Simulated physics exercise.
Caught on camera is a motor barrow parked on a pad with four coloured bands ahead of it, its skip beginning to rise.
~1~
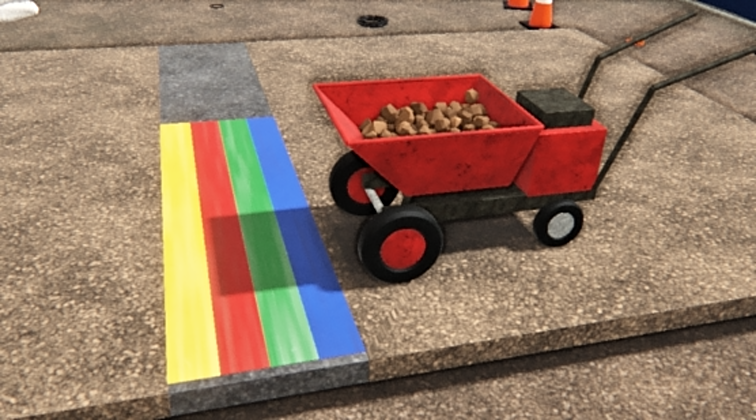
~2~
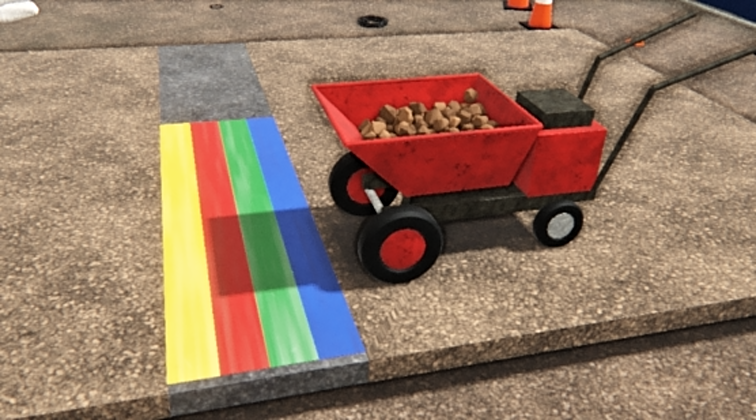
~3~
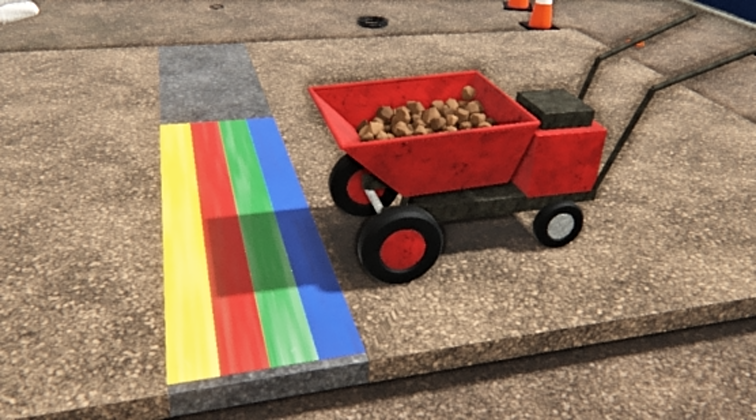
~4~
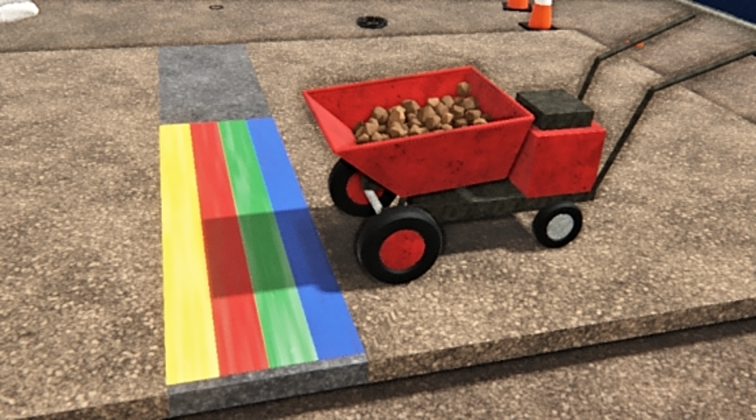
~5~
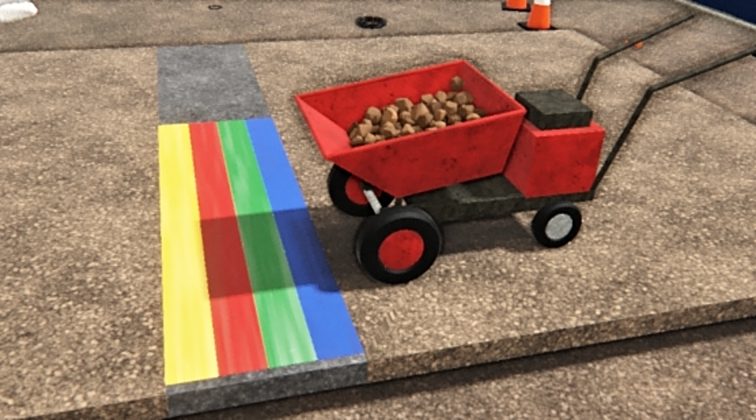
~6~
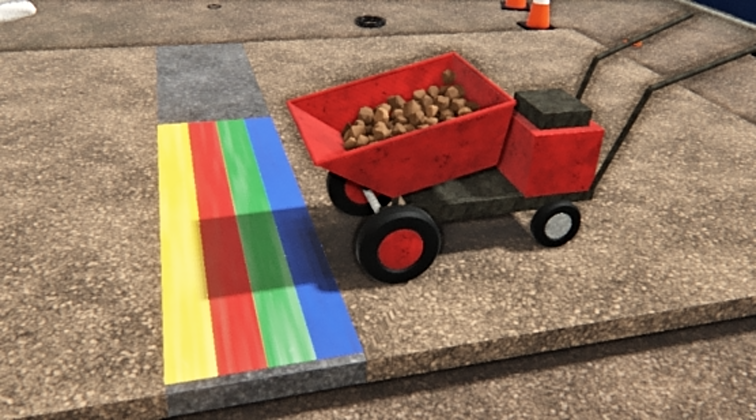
The red skip of a small motor barrow, loaded with brown clods, sits level at first beside a pad striped yellow, red, green and blue. It then tilts slowly, its rear rising and its front lip dipping slightly to the left, while the wheels stay still and the clods remain heaped inside.
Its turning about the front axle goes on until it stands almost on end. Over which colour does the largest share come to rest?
The largest share rests over red.
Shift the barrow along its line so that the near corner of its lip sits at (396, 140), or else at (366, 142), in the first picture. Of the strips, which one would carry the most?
Case one gives green, case two gives the red one.
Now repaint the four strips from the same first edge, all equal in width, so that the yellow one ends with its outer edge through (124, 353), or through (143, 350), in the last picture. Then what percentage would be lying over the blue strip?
I get 0 % for the first one and 0 % for the second.
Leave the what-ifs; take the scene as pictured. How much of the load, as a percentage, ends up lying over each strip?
Estimated shares: Blue strip 0 %, green strip 5 %, red strip 35 %, yellow strip 25 %.
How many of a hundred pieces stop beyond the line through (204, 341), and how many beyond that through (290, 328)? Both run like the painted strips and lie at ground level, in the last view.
About 30 % and 80 %.
Just after the last frame, skip tipped steeply; every one in the skip.
A moment on, skip tipped steeply; the larger part in the skip; about a tenth over the green strip; about a tenth over the red strip; just a few over the yellow strip.
Further on, skip tipped right over; roughly a quarter in the skip; about a tenth over the green strip; roughly a third over the red strip; roughly a quarter over the yellow strip; about a tenth off the paint.
When it is over, skip tipped right over; roughly a quarter in the skip; not one over the blue strip; about a tenth over the green strip; roughly a third over the red strip; roughly a quarter over the yellow strip; roughly a quarter off the paint.
